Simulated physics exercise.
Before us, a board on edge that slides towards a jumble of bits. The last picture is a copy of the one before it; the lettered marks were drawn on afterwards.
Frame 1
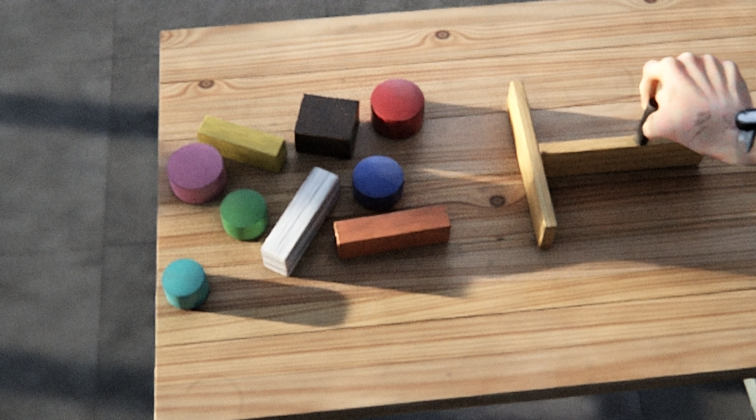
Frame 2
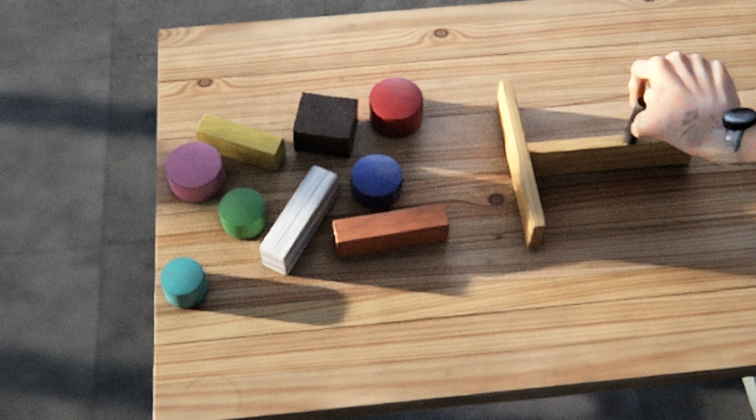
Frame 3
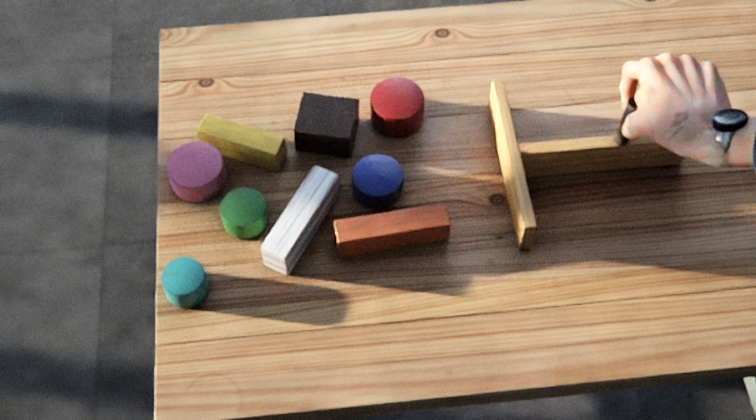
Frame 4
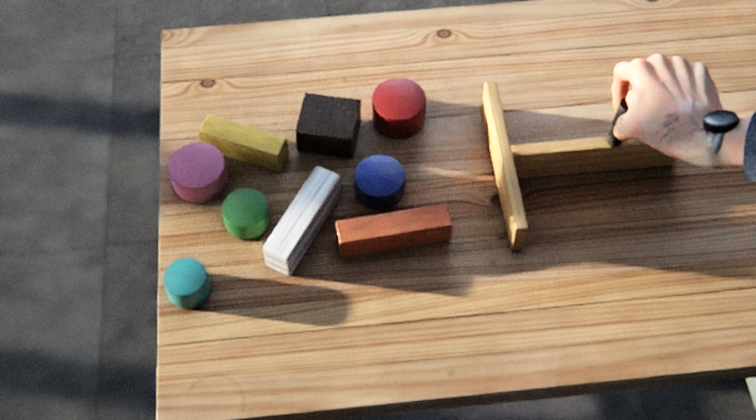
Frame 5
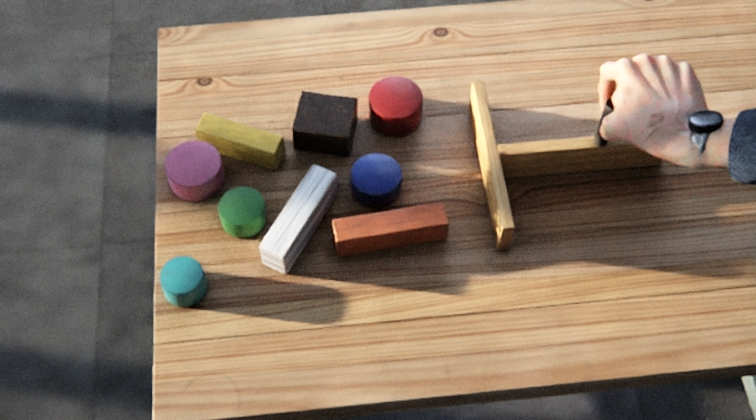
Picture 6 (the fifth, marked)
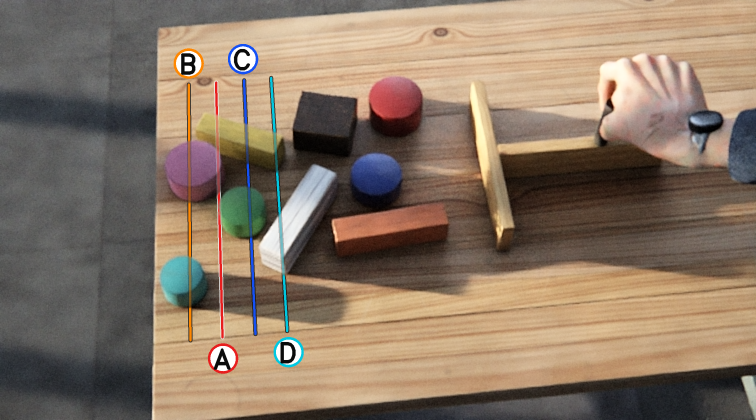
At the start, a hand at the right holds a T-shaped wooden pusher on a plank table, its upright board apart from a jumble of colourful round pieces and blocks. The hand then slides the board steadily leftward a short way, narrowing the gap, while the pieces stay still.
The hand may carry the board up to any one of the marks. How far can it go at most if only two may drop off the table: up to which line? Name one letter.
C.
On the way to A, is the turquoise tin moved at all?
Yes.
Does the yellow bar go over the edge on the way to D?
By then, no.
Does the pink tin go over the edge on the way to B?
Yes.
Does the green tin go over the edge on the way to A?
By then, yes.
On the marked copy, A at (219, 199); B at (190, 202); C at (249, 197); D at (279, 194).
With C. Early on, board (405, 158); white stick (283, 214); red tin (361, 108).
Further on, board (317, 166); turquoise tin (179, 289); pink tin (188, 165).
At the end, board (251, 172); pink tin over the edge; green tin over the edge; two fallen.
As for the rest, A drops three; B drops five; D is within the limit but short.
